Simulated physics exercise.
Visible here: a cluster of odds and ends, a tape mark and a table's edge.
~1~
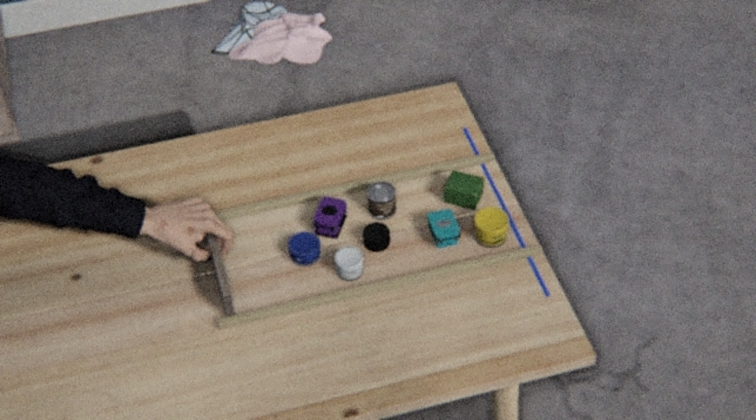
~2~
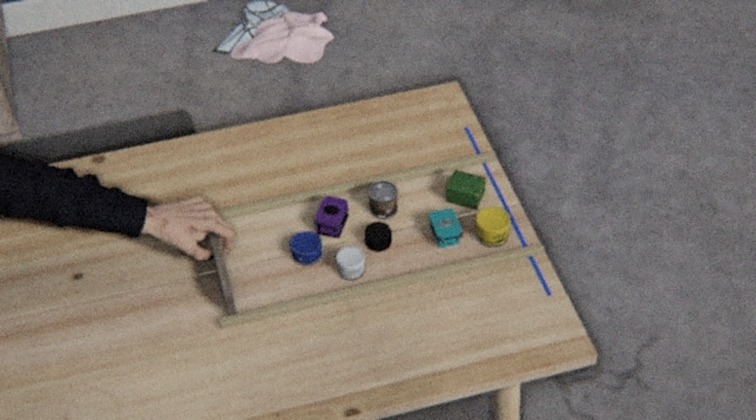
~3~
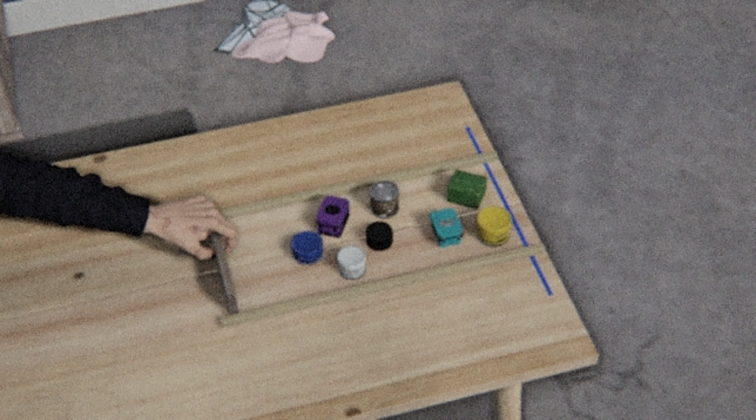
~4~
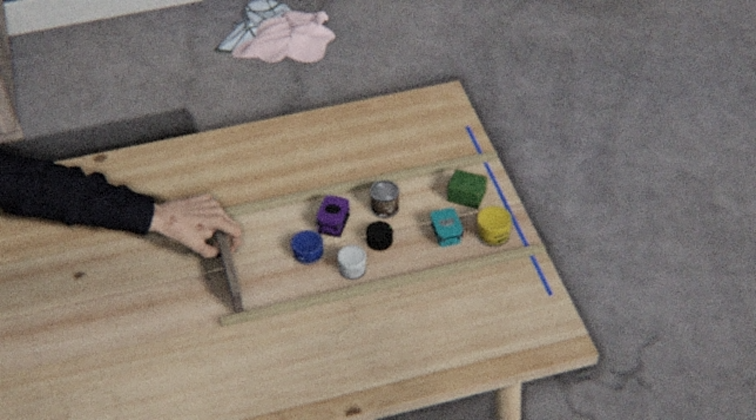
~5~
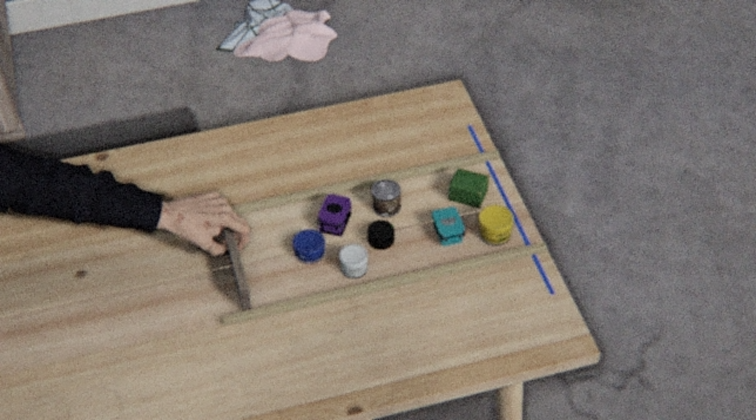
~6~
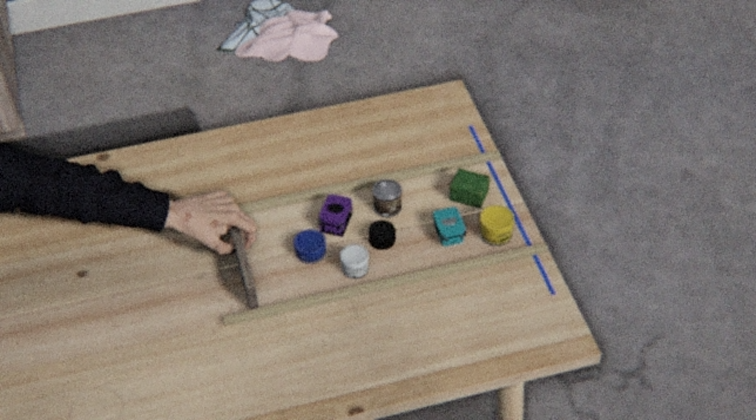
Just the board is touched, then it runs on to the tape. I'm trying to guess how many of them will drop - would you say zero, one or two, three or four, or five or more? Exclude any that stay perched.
Missing from the table at the end: Five or more.
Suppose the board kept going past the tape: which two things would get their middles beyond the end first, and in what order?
The order is the green block, then the black lid.
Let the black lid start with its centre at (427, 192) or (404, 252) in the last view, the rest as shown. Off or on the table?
Taking the two spots in turn, it gets knocked off and then gets knocked off.
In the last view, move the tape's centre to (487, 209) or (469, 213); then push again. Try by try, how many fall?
The first try gives 3, the second gives 1.
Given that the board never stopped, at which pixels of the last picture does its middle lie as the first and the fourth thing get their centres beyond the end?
It sits near (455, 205), and then near (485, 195).
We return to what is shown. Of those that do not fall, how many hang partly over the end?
The count would be 3.
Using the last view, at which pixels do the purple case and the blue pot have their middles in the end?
Purple case at about (507, 168), blue pot at about (521, 191).
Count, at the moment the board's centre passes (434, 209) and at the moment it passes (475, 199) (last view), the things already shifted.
It comes to 8 for the first spot, 8 for the other.
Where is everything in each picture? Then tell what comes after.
Yellow tin (491, 228); green block (464, 190); turquoise case (444, 229); board (217, 258); tape (504, 206), in the first frame.
Green block (466, 190); brown pot (383, 200), in the second frame.
Turquoise case (446, 229); white tin (352, 263), in the third frame.
Yellow tin (494, 226); blue pot (308, 248), in the fourth frame.
Green block (469, 188); board (233, 252), in the fifth frame.
Yellow tin (497, 226); green block (470, 188); turquoise case (449, 228); board (240, 251); tape (509, 204), in the sixth frame.
Early on, none off yet; yellow tin at rest near (497, 226); green block at rest near (470, 188); turquoise case at rest near (449, 228).
A while later, none off yet; yellow tin moving near (501, 226); green block at rest near (470, 188); turquoise case travelled about its own width near (471, 226).
Further along, none off yet; yellow tin travelled about its own width near (534, 228); green block leaning a little near (527, 179); turquoise case travelled well along near (514, 214).
Finally, the number that fall off is five or more; lost, black lid, brown pot, turquoise case, green block and yellow tin.
